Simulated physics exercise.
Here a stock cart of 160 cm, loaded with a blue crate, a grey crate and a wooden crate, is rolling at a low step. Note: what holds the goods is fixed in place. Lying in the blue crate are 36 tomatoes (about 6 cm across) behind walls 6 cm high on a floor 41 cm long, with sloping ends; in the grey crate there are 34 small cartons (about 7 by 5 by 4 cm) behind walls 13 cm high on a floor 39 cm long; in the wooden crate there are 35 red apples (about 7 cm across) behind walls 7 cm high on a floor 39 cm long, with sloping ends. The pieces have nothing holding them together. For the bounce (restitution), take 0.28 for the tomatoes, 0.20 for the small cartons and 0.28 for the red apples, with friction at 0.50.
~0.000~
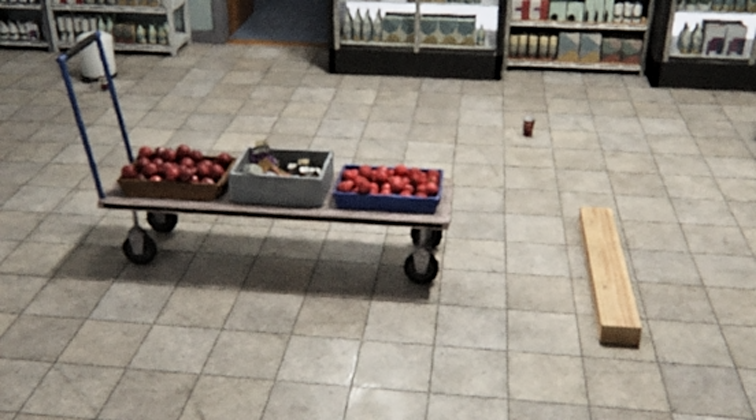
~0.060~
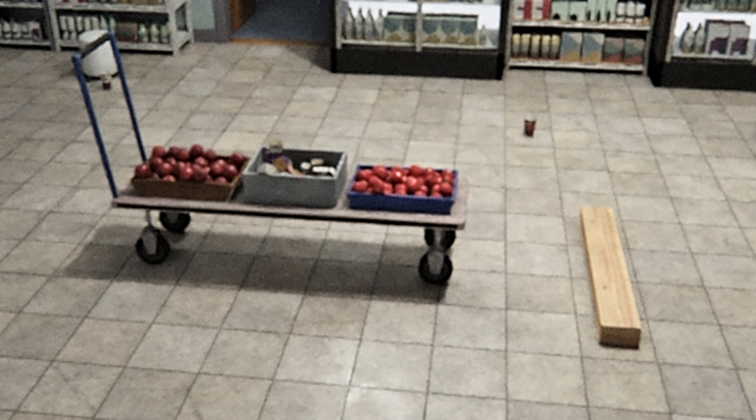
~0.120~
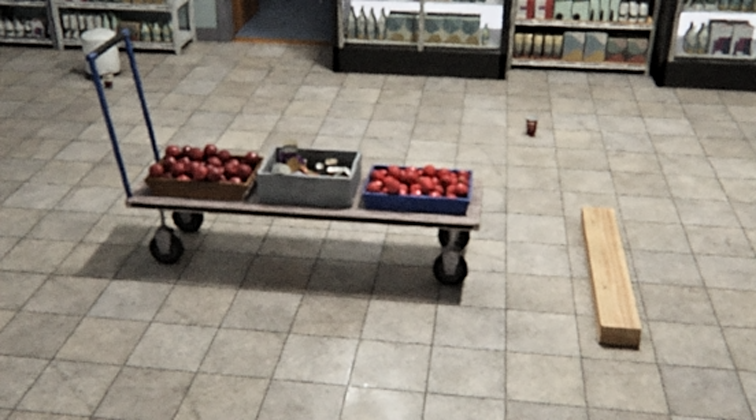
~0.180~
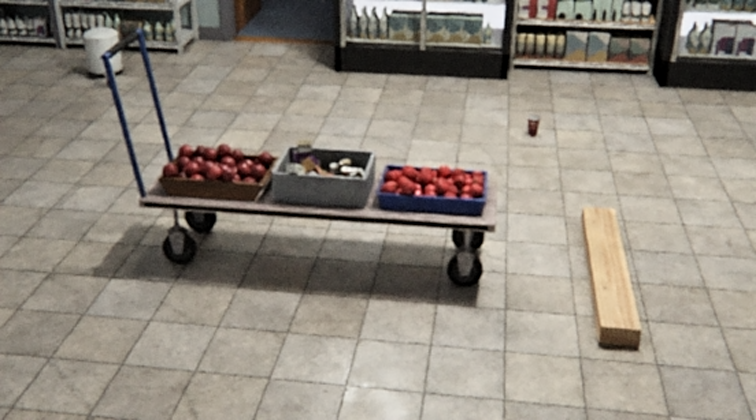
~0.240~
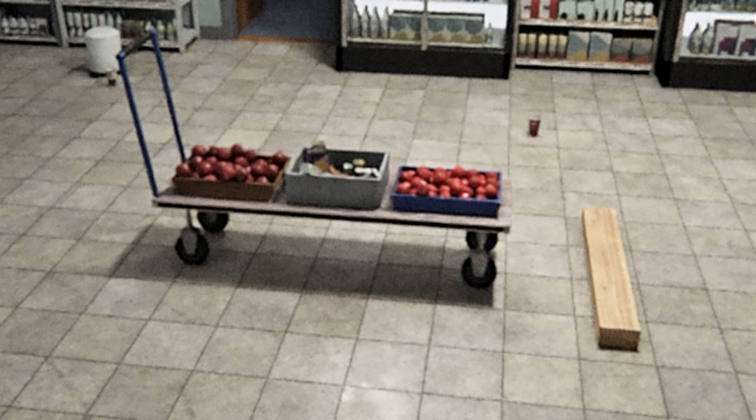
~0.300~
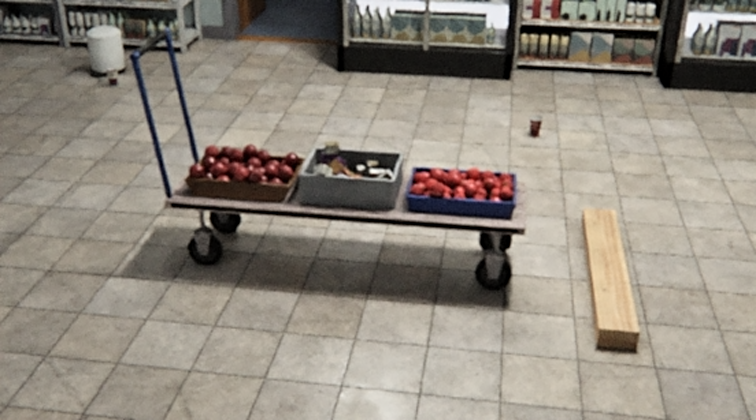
A flat stock cart with a blue push handle rolls slowly and steadily to the right across a grey tiled shop floor, seen from above and to the side. It carries red apples in a wooden crate, small cartons in a grey crate and tomatoes in a blue one, all staying in place. A wooden beam lies at right, bottles line shelves behind, and the camera shifts slightly.
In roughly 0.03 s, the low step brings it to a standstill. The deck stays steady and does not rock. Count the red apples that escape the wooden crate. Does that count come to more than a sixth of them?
No.
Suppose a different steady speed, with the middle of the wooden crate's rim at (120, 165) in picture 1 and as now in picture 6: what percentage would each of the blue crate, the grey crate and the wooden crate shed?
In that case you'd see blue crate at 20, grey crate at 10 and wooden crate at 20 percent.
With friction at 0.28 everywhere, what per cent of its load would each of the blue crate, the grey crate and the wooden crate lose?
You'd see blue crate shed 10 percent, grey crate shed 0 percent, and wooden crate shed 10 percent.
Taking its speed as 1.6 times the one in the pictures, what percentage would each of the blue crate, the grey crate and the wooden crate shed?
In that case the blue crate sheds 10 per cent, the grey crate 10 per cent and the wooden crate 20 per cent.
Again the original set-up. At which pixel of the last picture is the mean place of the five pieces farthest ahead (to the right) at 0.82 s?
Pixel (587, 196), give or take.
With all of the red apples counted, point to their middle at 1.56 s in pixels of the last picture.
At about (331, 180) in pixels.
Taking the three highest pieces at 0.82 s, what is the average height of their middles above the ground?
50 cm.
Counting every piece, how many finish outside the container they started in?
Around 2.
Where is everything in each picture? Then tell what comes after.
In the first picture (each is followed by its nearest rim corner in this view; the camera moves round a little), wooden crate, (218, 184); grey crate, (319, 178); 69 cm short of the stop; none out.
Wooden crate, (231, 184); grey crate, (333, 178); 62 cm short of the stop, in the second picture.
Wooden crate, (246, 184); grey crate, (348, 178); 56 cm short of the stop, in the third picture.
Wooden crate, (260, 184); grey crate, (363, 179); 49 cm short of the stop, in the fourth picture.
Wooden crate, (274, 184); grey crate, (377, 179); 42 cm short of the stop, in the fifth picture.
Wooden crate, (287, 185); grey crate, (392, 180); 35 cm short of the stop; none out, in the sixth picture.
After 0.60 s, contact.
After 0.70 s, blue crate 36 in, 0 out, grey crate 34 in, 0 out and wooden crate 35 in, 0 out.
After 0.82 s, blue crate 36 in, 0 out, grey crate 34 in, 0 out and wooden crate 35 in, 0 out.
After 1.05 s, blue crate 35 in, 1 out, grey crate 34 in, 0 out and wooden crate 34 in, 1 out.
Final count (at 1.56 s), blue crate 35 in, 1 out, grey crate 34 in, 0 out and wooden crate 34 in, 1 out. Asked share, 1 of 35, 3 per cent.
